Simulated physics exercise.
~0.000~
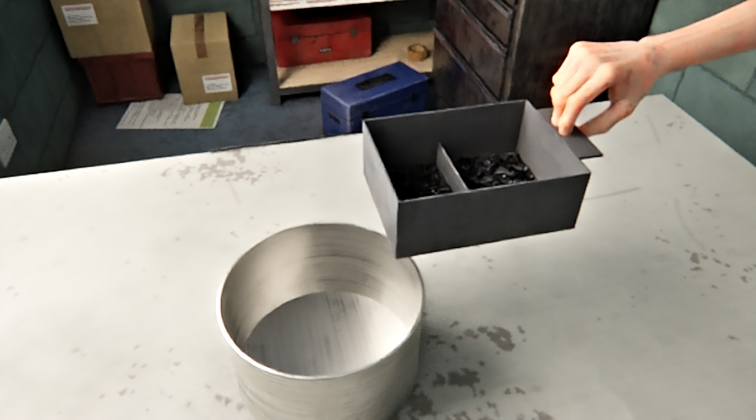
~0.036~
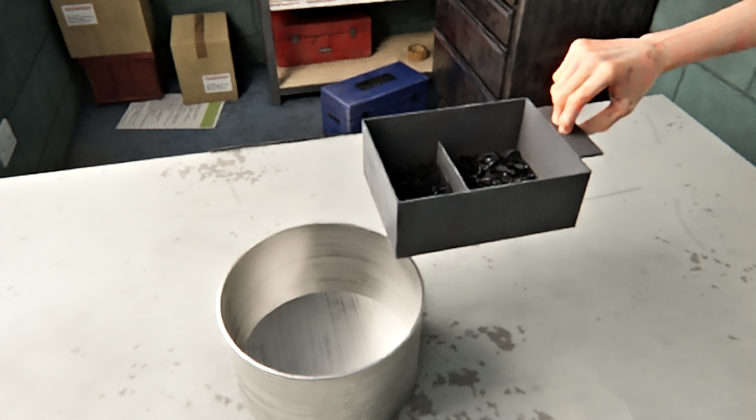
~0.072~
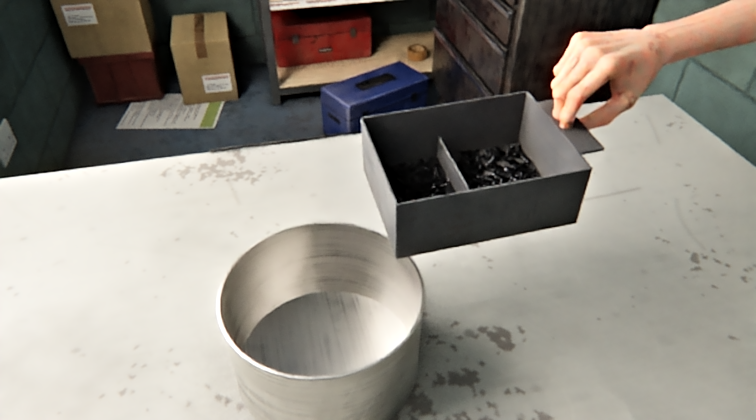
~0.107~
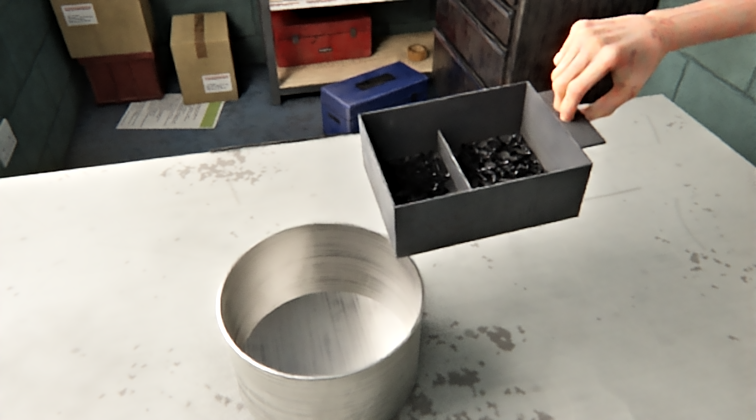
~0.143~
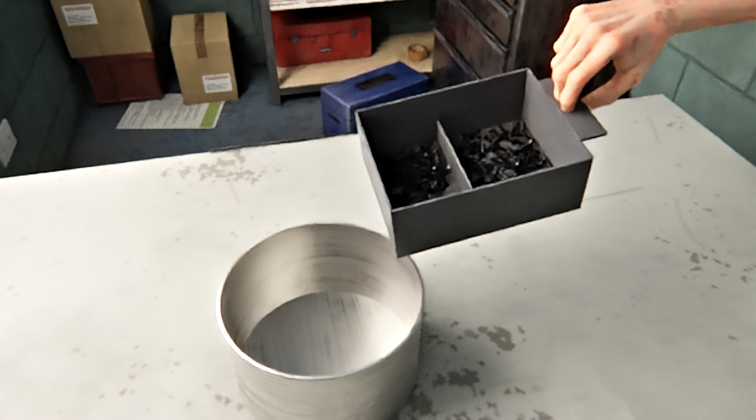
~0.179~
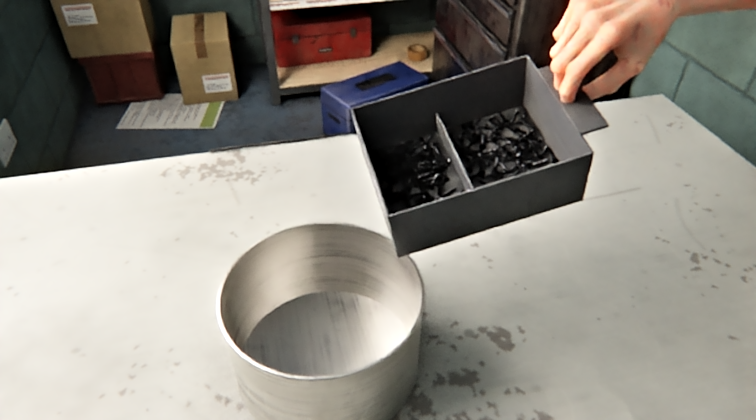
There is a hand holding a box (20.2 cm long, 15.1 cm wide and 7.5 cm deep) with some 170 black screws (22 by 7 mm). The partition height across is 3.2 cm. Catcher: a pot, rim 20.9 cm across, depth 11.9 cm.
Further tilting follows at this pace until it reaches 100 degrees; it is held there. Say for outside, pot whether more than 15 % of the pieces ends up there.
Outside: Not more; pot: More.
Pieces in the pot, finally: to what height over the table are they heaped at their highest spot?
1.5 cm.
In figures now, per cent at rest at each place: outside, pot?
Outside 5; pot 50.
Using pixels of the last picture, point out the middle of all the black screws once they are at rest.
I'd point at roughly (363, 368).
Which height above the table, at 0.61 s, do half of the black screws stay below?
Estimated height: About 24 cm.
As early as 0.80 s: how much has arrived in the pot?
By then, close to 0 per cent is in.
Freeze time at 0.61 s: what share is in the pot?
At that moment it's close to 0 per cent.
After 0.42 s, tilt 51 degrees; box 100 %; middle of all pieces near (446, 165).
Then, at 0.61 s, tilt 78 degrees; box 100 %; middle of all pieces near (428, 194).
Then, at 0.80 s, tilt 100 degrees; box 95 %, in the air 5 %; middle of all pieces near (409, 240).
After 0.97 s, tilt 100 degrees; pot 20 %, outside 5 %, box 70 %, in the air 5 %; middle of all pieces near (381, 287).
In the end, at 2.0 s, pot 50 %, outside 5 %, box 45 %.
